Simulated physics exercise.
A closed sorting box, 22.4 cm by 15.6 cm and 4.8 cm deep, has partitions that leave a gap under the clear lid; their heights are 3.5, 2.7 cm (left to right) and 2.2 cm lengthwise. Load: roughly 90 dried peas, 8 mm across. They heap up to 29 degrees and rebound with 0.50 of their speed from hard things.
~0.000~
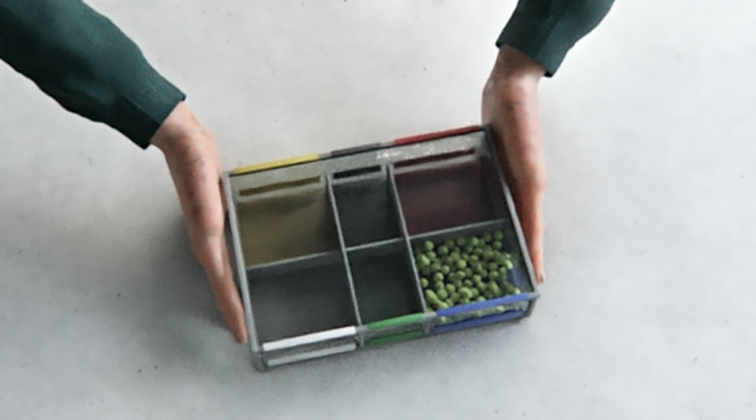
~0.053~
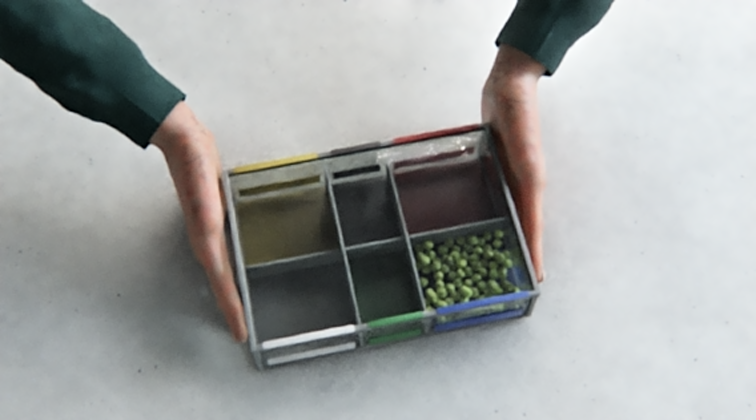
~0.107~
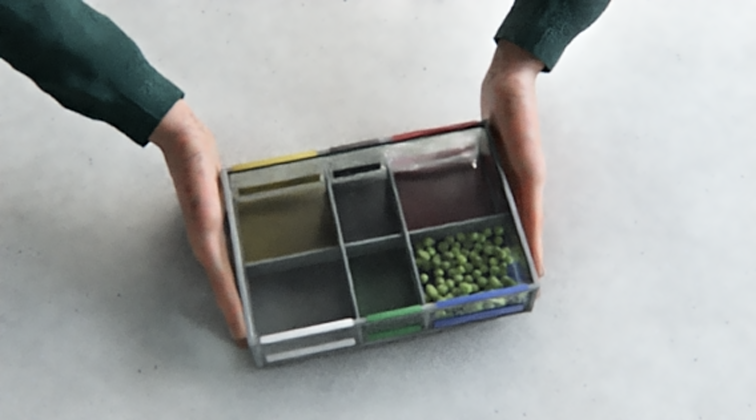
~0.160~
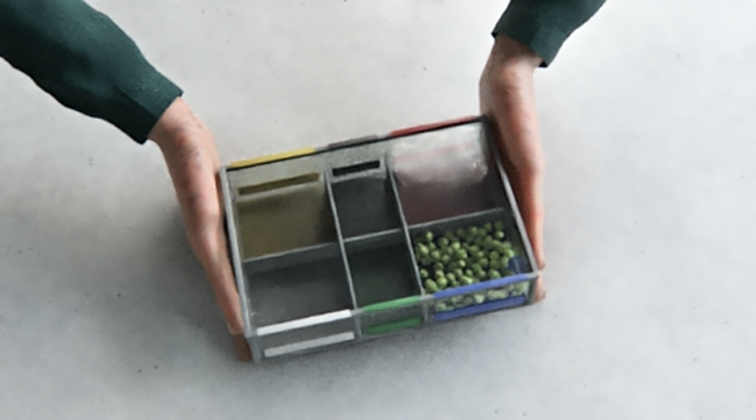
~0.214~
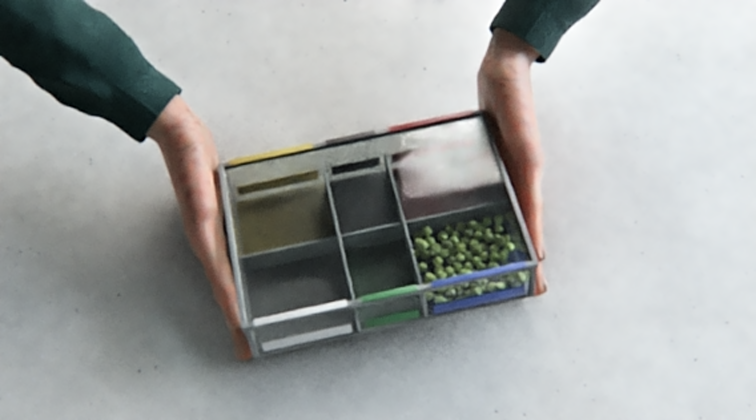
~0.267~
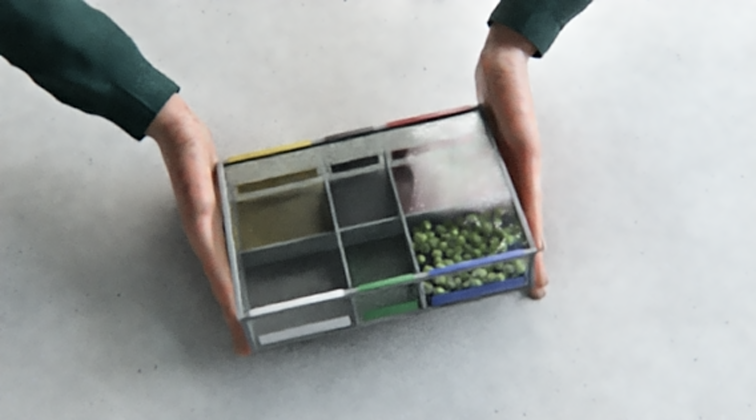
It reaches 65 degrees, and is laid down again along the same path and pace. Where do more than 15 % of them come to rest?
Red below, blue above, green below, yellow below, white below, black below.
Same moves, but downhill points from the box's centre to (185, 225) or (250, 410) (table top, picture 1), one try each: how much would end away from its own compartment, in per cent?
Some 5 and 5 per cent.
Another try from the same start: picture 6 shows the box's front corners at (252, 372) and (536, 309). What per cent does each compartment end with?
Red 0; blue 100; green 0; yellow 0; white 0; black 0.
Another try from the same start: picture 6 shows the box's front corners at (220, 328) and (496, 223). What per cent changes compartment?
In that case some 20 per cent.
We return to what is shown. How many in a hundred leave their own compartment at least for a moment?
Roughly 5 per cent.
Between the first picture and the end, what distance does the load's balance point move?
About 1.5 cm.
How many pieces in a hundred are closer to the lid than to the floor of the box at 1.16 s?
Some 0 per cent.
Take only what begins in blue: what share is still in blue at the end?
About 100 per cent.
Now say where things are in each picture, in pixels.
Box tilt 0 degrees, front corners at (256, 348) and (534, 293); blue 100 %, in the first picture.
Box tilt 1 degrees, front corners at (256, 347) and (534, 291), in the second picture.
Box tilt 3 degrees, front corners at (254, 341) and (534, 285), lowest corner left back, in the third picture.
Box tilt 6 degrees, front corners at (250, 333) and (534, 274), lowest corner left back, in the fourth picture.
Box tilt 10 degrees, front corners at (247, 325) and (532, 263), lowest corner left back, in the fifth picture.
Box tilt 13 degrees, front corners at (243, 315) and (531, 250), lowest corner left back; blue 100 %. The box's pace is about 65 degrees a second, in the sixth picture.
After 1.16 s, tilt 65 degrees; blue 100 %.
After 1.76 s, tilt 28 degrees; red 5 %, blue 95 %.
After 2.41 s, tilt 0 degrees; red 5 %, blue 95 %.
In the end, at 2.7 s, red 5 %, blue 95 %, green 0 %, yellow 0 %, white 0 %, black 0 %.
